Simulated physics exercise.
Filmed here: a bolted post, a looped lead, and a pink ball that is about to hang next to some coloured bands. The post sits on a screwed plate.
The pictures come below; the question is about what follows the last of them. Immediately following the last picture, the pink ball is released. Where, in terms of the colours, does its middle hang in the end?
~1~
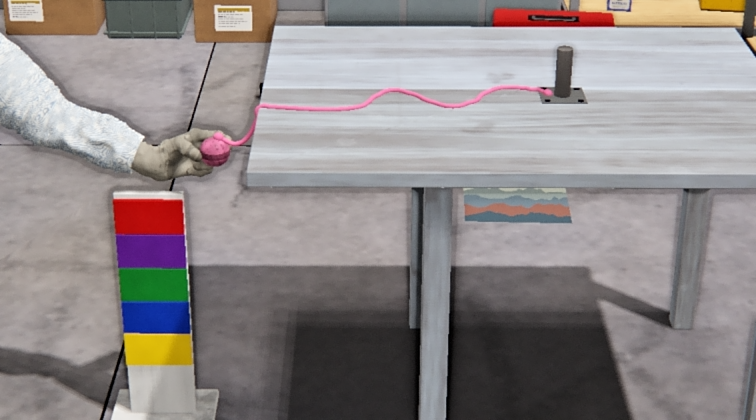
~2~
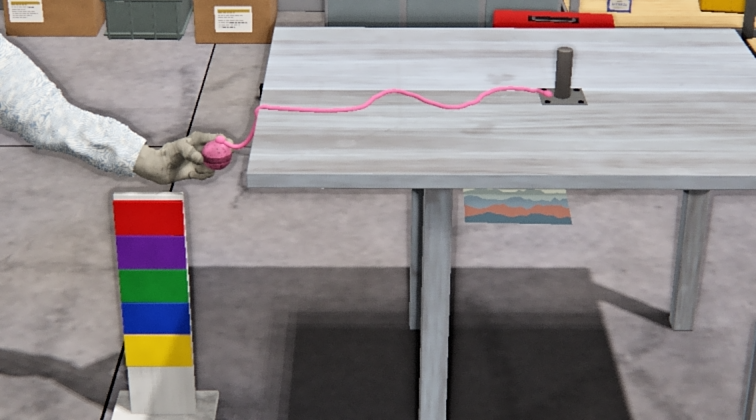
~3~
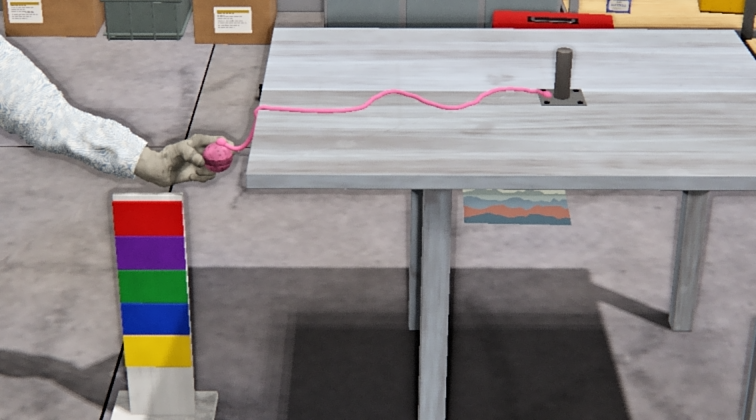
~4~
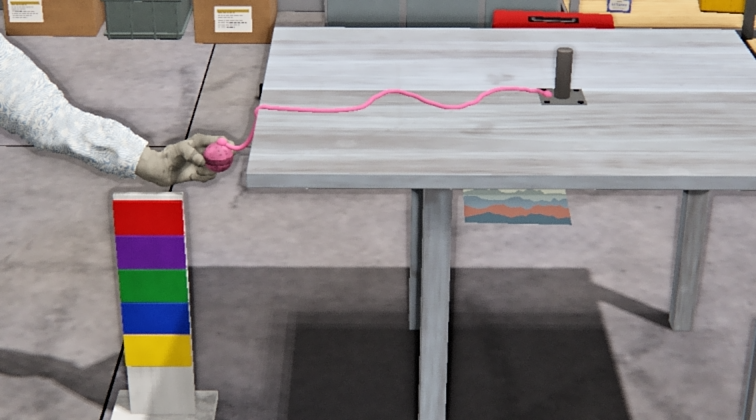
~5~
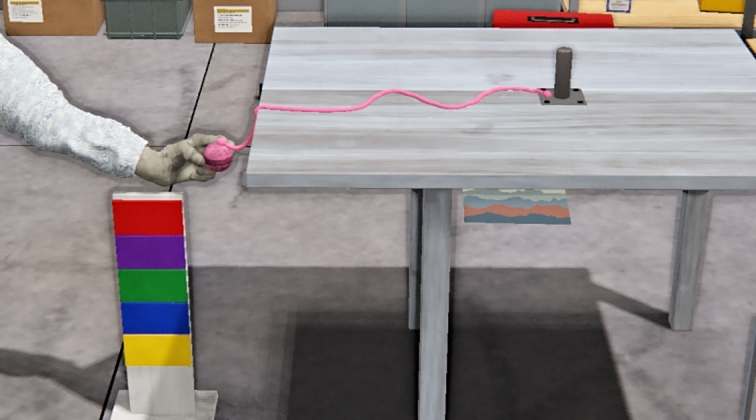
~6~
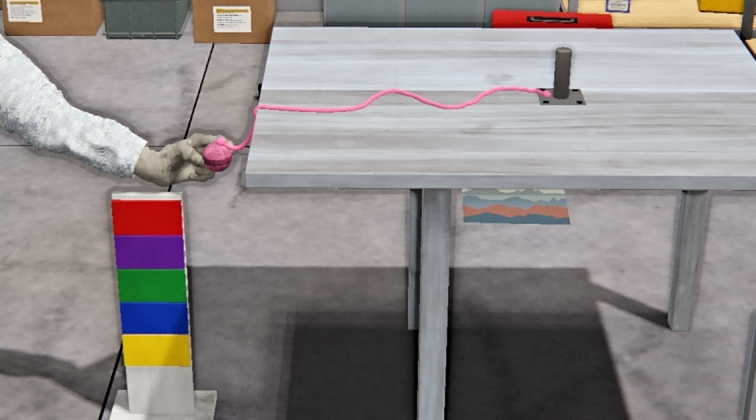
The purple one.
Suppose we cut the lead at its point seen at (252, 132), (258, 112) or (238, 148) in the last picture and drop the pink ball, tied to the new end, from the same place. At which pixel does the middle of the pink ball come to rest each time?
So, going through them: (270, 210) first, (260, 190) next, (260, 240) last.
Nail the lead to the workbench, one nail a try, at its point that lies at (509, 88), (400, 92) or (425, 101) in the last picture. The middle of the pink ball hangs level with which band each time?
First try purple, second red, third red.
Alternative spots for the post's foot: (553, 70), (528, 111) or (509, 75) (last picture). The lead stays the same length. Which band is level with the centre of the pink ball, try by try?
In turn, purple, then green, then green.
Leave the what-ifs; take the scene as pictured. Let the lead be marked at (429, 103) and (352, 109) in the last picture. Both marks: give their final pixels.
Result - first point (392, 100), second point (277, 102).
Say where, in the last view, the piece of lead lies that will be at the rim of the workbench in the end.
You'll find it close to (333, 111).
A little later, ball near (295, 240); level with purple.
Next, ball near (255, 253); level with purple.
When it is over, ball near (256, 254); level with purple. The lead holds its middle at purple.
